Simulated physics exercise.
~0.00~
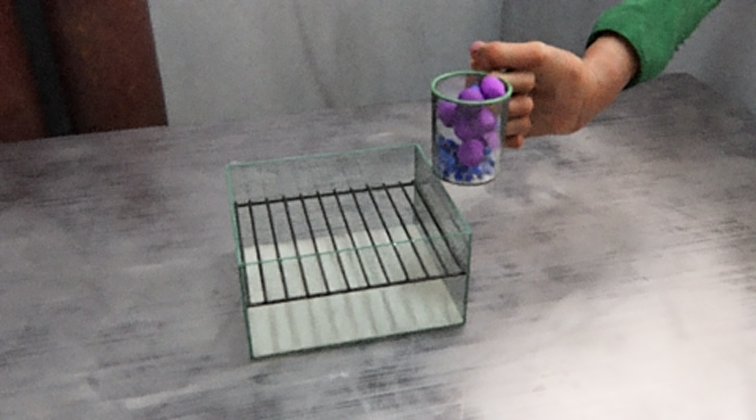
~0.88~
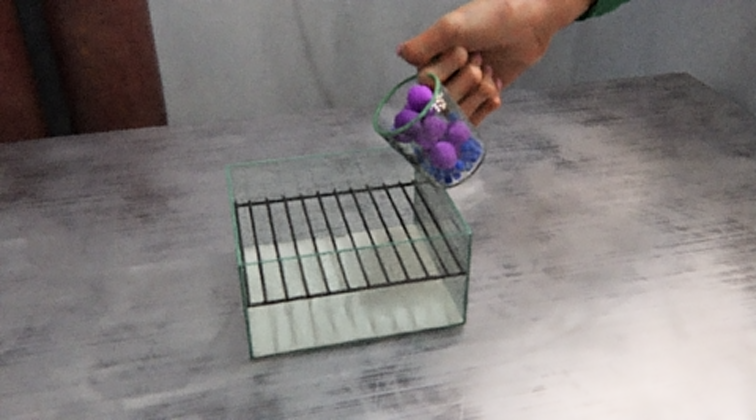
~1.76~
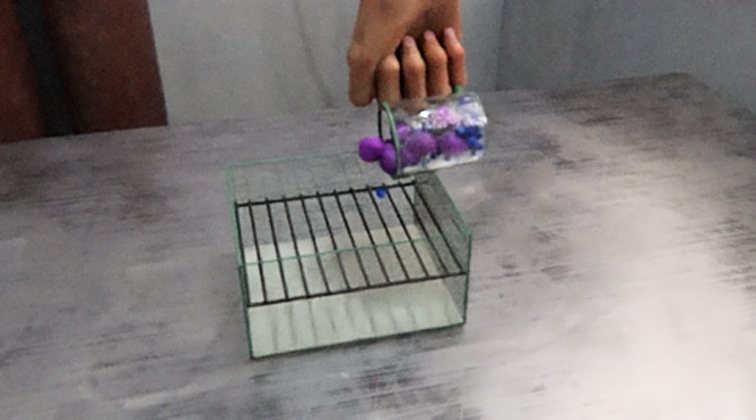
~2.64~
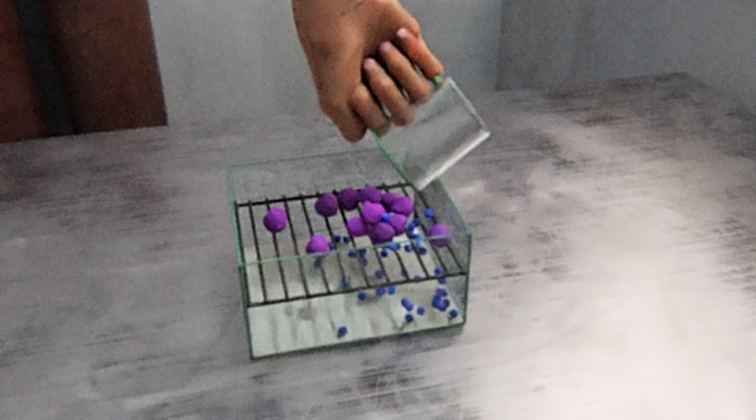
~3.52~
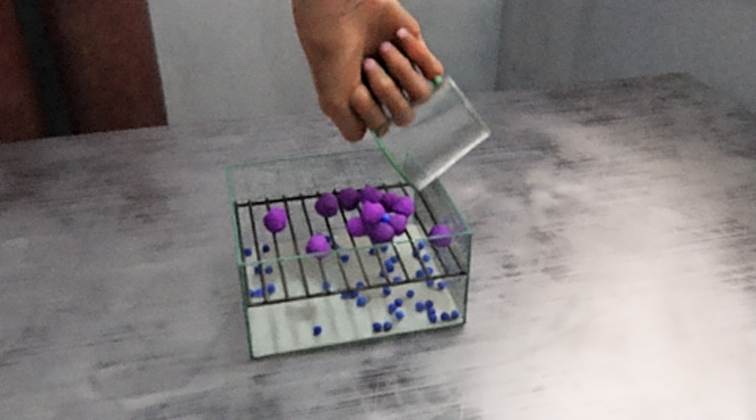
A hand with a green sleeve holds a clear cup of large purple balls and small blue beads at the right, above a gray table seen from slightly above. Beside it sits an open glass box with a black wire rack across it. The hand moves left over the box and tips the cup onto its side, then further until its mouth points down, spilling the mix. The purple balls settle on the wires, mostly in a cluster. Nearly all the blue beads drop through and scatter below, with a few left on the rack, as the hand holds the emptied cup above.
